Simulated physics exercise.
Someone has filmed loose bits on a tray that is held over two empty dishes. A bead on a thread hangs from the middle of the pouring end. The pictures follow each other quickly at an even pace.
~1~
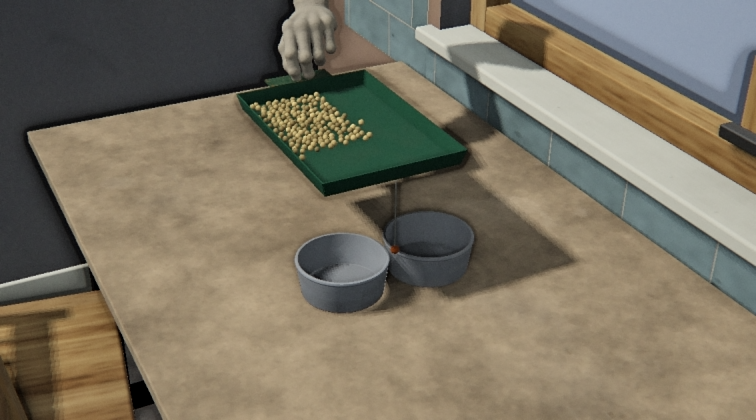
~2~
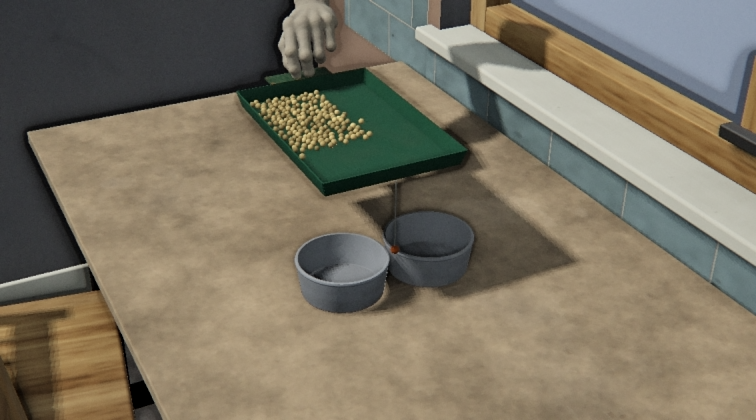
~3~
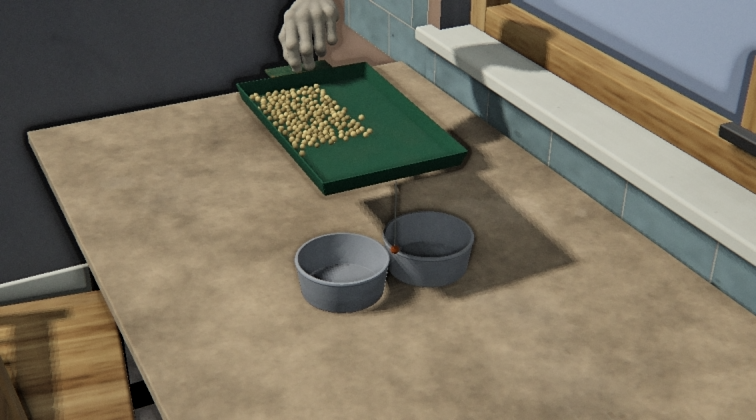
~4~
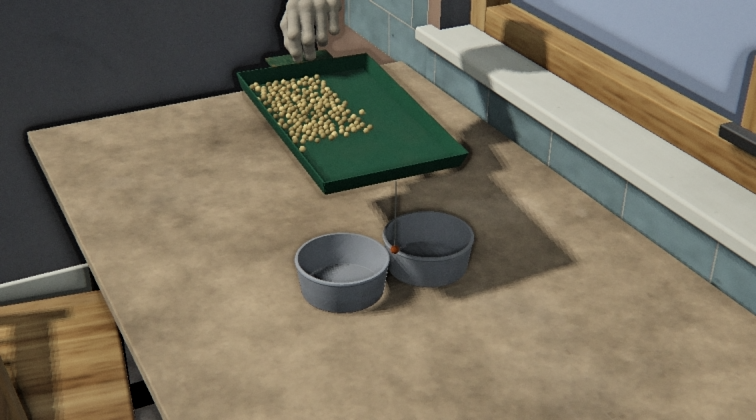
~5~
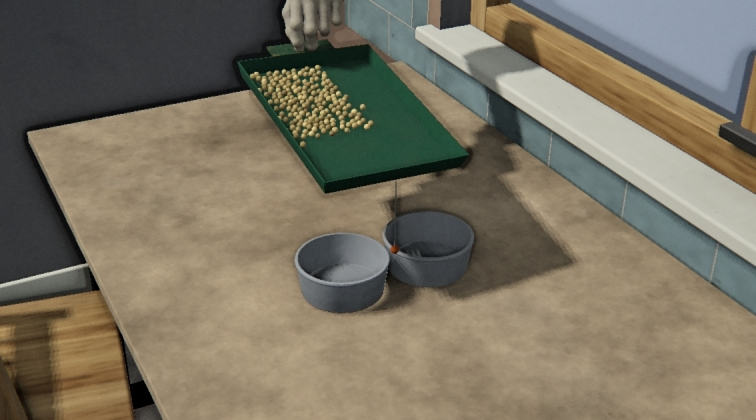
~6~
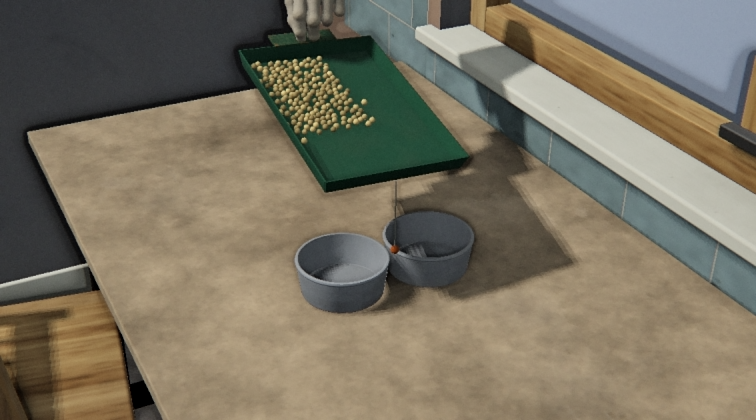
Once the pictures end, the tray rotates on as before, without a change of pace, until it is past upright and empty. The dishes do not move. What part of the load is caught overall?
They take less than half between them.
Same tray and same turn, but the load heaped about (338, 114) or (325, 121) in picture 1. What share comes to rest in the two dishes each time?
Roughly 20 per cent, and 20 per cent.
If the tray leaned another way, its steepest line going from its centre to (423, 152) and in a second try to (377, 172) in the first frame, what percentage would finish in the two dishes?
About 70 and 0 per cent.
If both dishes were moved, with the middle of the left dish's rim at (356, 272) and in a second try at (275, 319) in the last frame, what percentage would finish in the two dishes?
In turn 70 and 10 in a hundred.
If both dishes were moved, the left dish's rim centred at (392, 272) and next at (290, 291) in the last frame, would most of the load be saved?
In turn: More than half; under half.
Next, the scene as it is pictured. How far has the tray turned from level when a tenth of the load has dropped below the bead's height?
Near 60 degrees.
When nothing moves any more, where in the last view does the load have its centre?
At about (465, 298).
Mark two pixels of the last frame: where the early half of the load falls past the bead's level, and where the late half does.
Around (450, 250) and then (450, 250).
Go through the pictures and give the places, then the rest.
In the first picture, corners of the pouring end at (325, 180) and (461, 149), level; middle of the load at (307, 123), soya beans; left dish at (363, 294); right dish at (450, 268); bead on its thread at (395, 249).
In the second picture, corners of the pouring end at (325, 180) and (461, 149), level; middle of the load at (307, 121).
In the third picture, corners of the pouring end at (326, 180) and (462, 150), tipped barely, lowest at the right corner; middle of the load at (307, 116).
In the fourth picture, corners of the pouring end at (326, 179) and (462, 151), tipped a little, lowest at the right corner; middle of the load at (308, 109).
In the fifth picture, corners of the pouring end at (327, 179) and (463, 153), tipped a little, lowest at the right corner; middle of the load at (308, 102).
In the sixth picture, corners of the pouring end at (328, 178) and (463, 154), tipped a little, lowest at the right corner; middle of the load at (310, 95); left dish at (363, 294); right dish at (450, 268).
Soon, tray tipped steeply; most on the tray; a small part outside both; a stray few in the air.
A while on, tray tipped right over; about half on the tray; a small part in the right dish; about a quarter outside both; about a quarter in the air.
Towards the end, tray tipped past a quarter turn; about a quarter in the right dish; most outside both.
Finally, tray tipped past a quarter turn; none in the left dish; about a quarter in the right dish; most outside both.
